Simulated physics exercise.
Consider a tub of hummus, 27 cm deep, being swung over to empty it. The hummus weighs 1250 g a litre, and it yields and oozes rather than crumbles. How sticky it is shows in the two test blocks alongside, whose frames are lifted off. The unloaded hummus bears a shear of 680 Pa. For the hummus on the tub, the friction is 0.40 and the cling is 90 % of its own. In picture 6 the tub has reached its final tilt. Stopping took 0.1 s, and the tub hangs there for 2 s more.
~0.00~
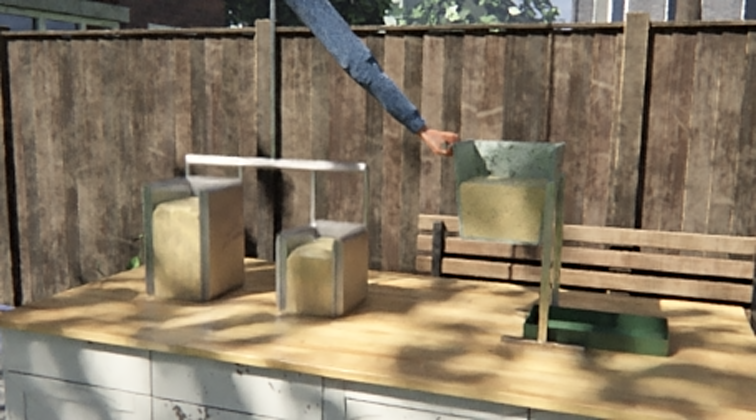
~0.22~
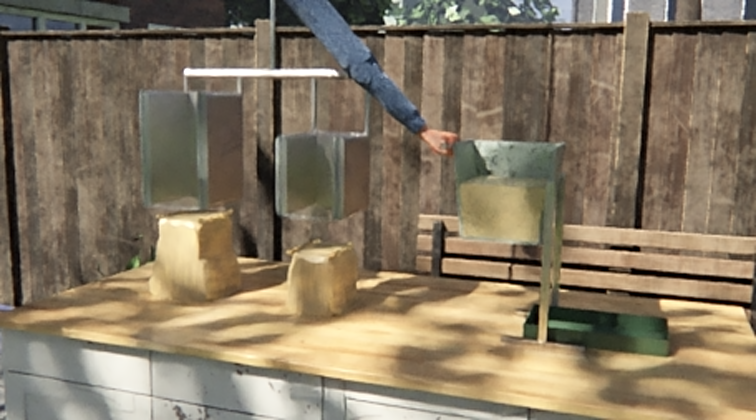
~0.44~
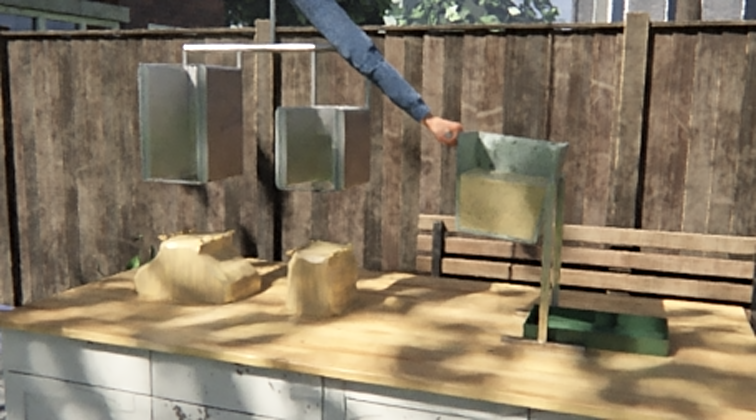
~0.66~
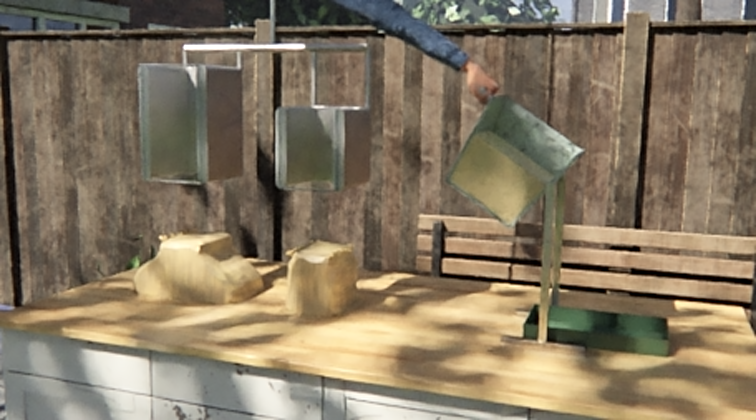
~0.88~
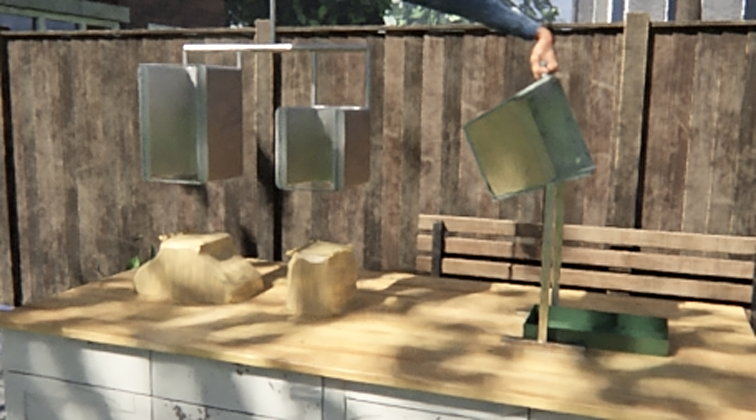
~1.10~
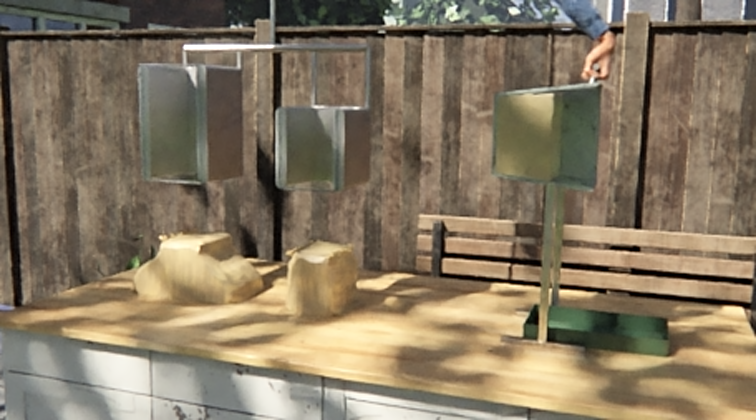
Garden table, metal casings lifting off two pale blocks, the left one slumping, then a hand tilting a filled tub sideways.
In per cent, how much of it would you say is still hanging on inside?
I would say around 100 percent.
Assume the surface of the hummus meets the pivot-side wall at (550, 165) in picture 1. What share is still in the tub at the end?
Then roughly 60 %.
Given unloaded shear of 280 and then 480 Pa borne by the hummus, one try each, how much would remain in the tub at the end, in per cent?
Roughly 50 % followed by roughly 65 %.
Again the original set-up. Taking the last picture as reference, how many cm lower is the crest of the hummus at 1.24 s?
I reckon it's close to 1 cm.
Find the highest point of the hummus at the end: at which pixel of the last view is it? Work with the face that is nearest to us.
The highest point sits at around (530, 119).
By 1.24 s, the tub is at 90 degrees and holds 100 %.
By 1.41 s, the tub is at 90 degrees and holds 100 %.
By 1.58 s, the tub is at 90 degrees and holds 100 %.
By 1.75 s, the tub is at 90 degrees and holds 100 %.
By 3.10 s, at the end, the tub is at 90 degrees and holds 100 %.
